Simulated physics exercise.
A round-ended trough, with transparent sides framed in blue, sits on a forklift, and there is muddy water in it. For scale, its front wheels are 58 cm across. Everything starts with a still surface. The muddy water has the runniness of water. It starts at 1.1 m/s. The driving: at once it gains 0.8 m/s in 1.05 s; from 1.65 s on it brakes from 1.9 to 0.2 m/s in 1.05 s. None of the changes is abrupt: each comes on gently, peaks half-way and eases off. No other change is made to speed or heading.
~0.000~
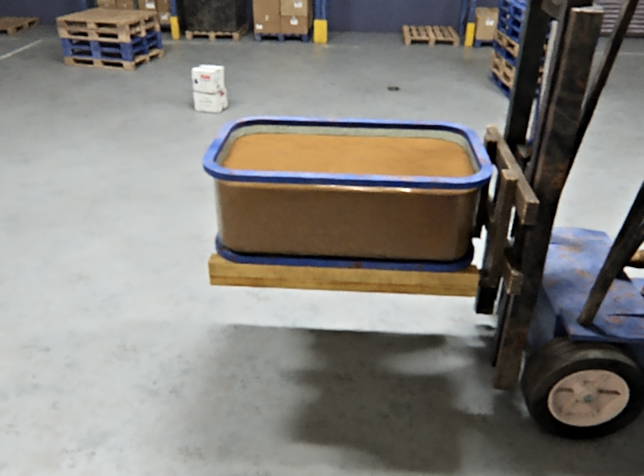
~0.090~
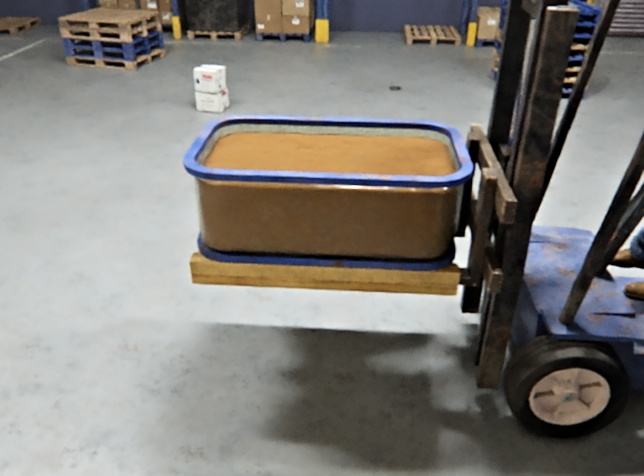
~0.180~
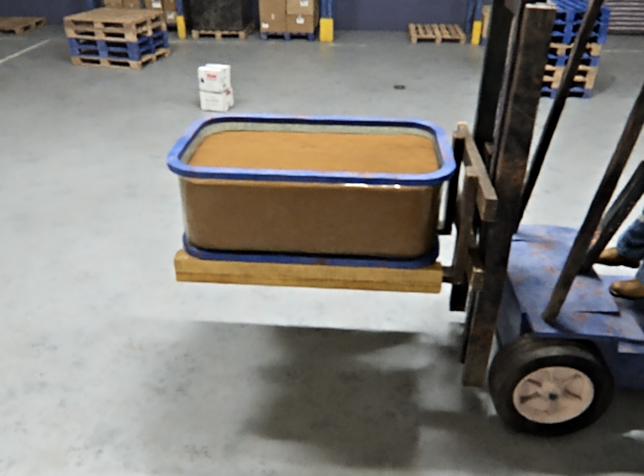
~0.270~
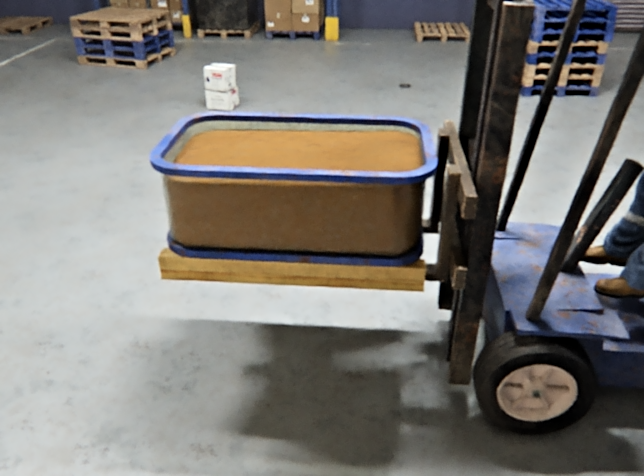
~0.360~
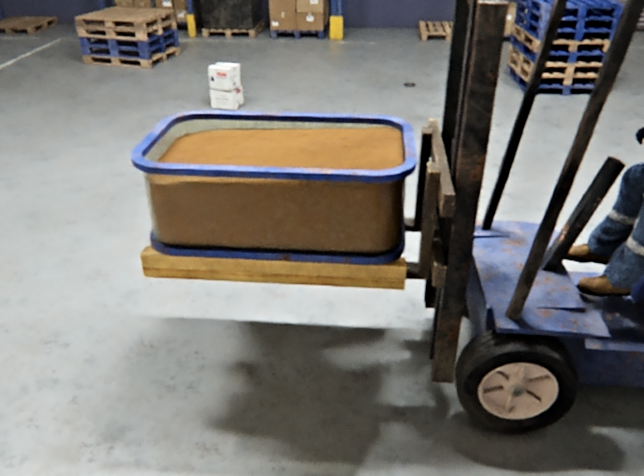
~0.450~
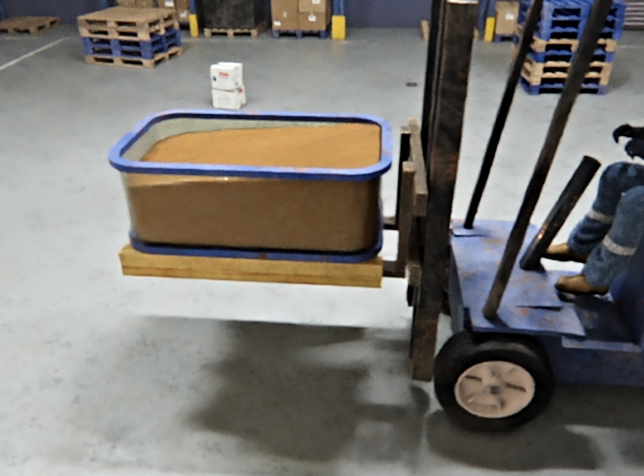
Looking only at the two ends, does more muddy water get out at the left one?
Yes.
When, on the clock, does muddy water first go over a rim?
At roughly 1.0 s.
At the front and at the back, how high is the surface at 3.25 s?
I'd put it at about 26 cm in front and about 52 cm behind.
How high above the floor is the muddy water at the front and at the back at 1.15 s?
Heights: Front 32 cm, then back 40 cm.
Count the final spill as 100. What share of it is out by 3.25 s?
About 60 per cent.
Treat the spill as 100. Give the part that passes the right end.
Around 30 in a hundred.
By 1.15 s it stands 40 cm high behind and 32 cm in front; 1 per cent has gone over the right end.
By 2.15 s it stands 28 cm high behind and 42 cm in front; 1 per cent has gone mostly over the right end, some over the left end.
By 3.25 s it stands 52 cm high behind and 26 cm in front; 6 per cent has gone over the left end, a little elsewhere.
By 5.68 s 9 per cent has gone over the left end and the right end, a little elsewhere; the left end has passed 5 per cent and the right end 2.
